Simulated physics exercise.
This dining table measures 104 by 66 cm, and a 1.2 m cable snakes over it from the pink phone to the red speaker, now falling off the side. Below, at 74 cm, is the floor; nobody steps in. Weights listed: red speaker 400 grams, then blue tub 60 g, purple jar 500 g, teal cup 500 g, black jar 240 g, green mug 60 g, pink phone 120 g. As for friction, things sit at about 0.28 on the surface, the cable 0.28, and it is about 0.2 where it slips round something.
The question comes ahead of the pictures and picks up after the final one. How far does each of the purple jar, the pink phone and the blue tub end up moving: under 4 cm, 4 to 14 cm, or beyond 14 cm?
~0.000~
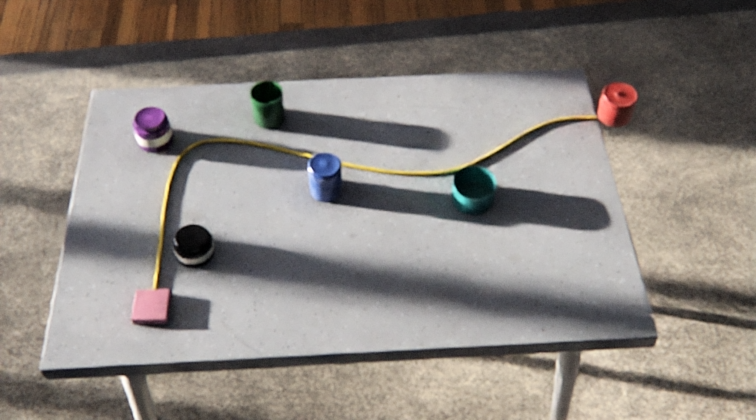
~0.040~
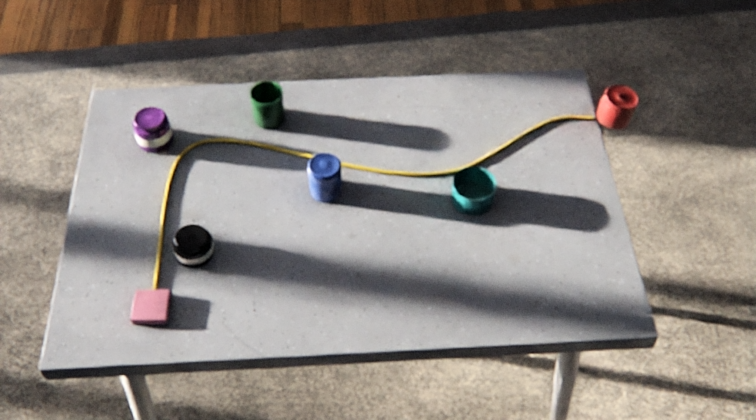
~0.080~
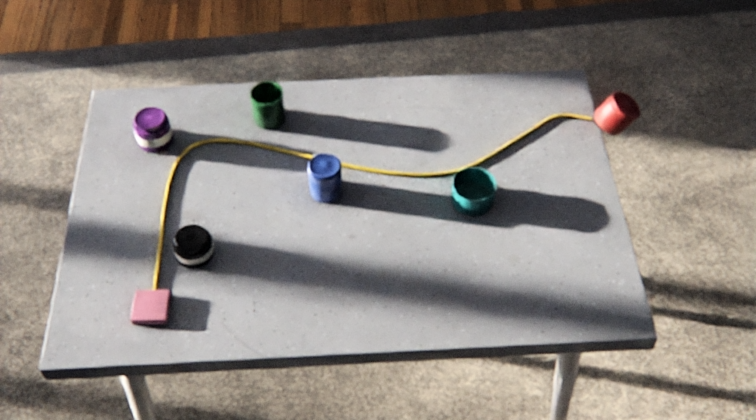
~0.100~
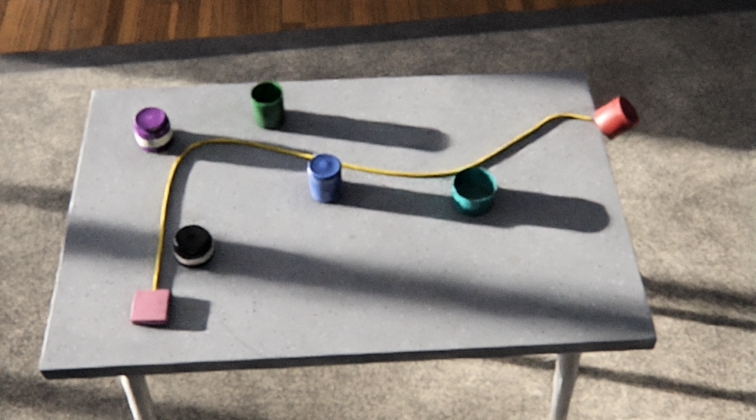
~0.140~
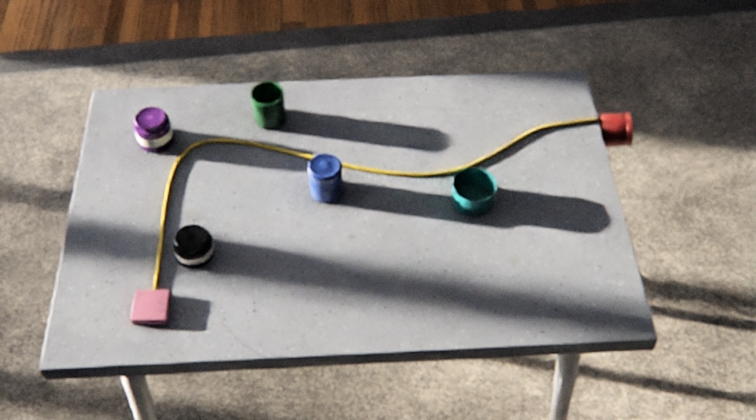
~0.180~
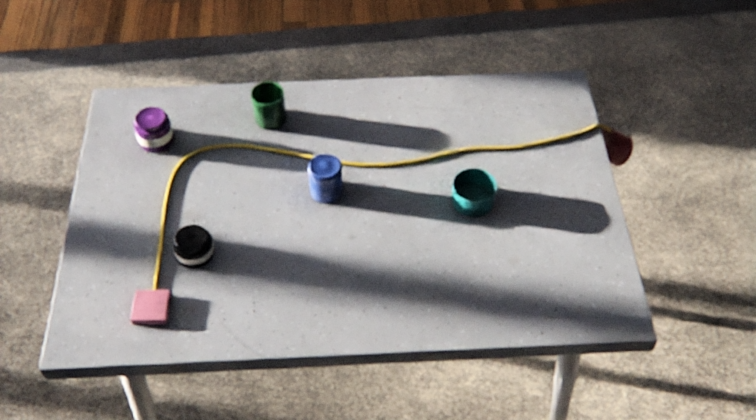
Outcome: The purple jar will show a small displacement. The pink phone will show a big displacement. The blue tub will show a big displacement.
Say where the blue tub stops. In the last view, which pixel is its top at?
(416, 274).
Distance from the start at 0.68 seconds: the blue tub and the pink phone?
I'd say the blue tub is some 30 cm out, the pink phone some 70 cm.
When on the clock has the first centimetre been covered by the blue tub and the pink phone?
Blue tub: 0.32 s; pink phone: 0.32 s.
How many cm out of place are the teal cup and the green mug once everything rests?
Teal cup: 0 cm; green mug: 0 cm.
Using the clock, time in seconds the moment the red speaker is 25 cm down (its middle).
Answer: 0.28 s on the clock.
After 0.4 s, the cable's tail end at (224, 226); pink phone 21 cm off its start, blue tub 13 cm off its start, black jar 9 cm off its start.
After 0.7 s, the cable's tail end at (395, 86); pink phone 66 cm off its start, blue tub 28 cm off its start, black jar 15 cm off its start.
After 0.9 s, the cable has left the top; pink phone over the edge, blue tub 29 cm off its start at (416, 275), black jar 15 cm off its start at (274, 255).
After 1.2 s, the cable has left the top; pink phone over the edge, blue tub 29 cm off its start, black jar 15 cm off its start.
After 2.4 s, the cable has left the top; pink phone over the edge, blue tub 29 cm off its start at (416, 274), purple jar 0 cm off its start at (150, 117), black jar 15 cm off its start at (274, 255).
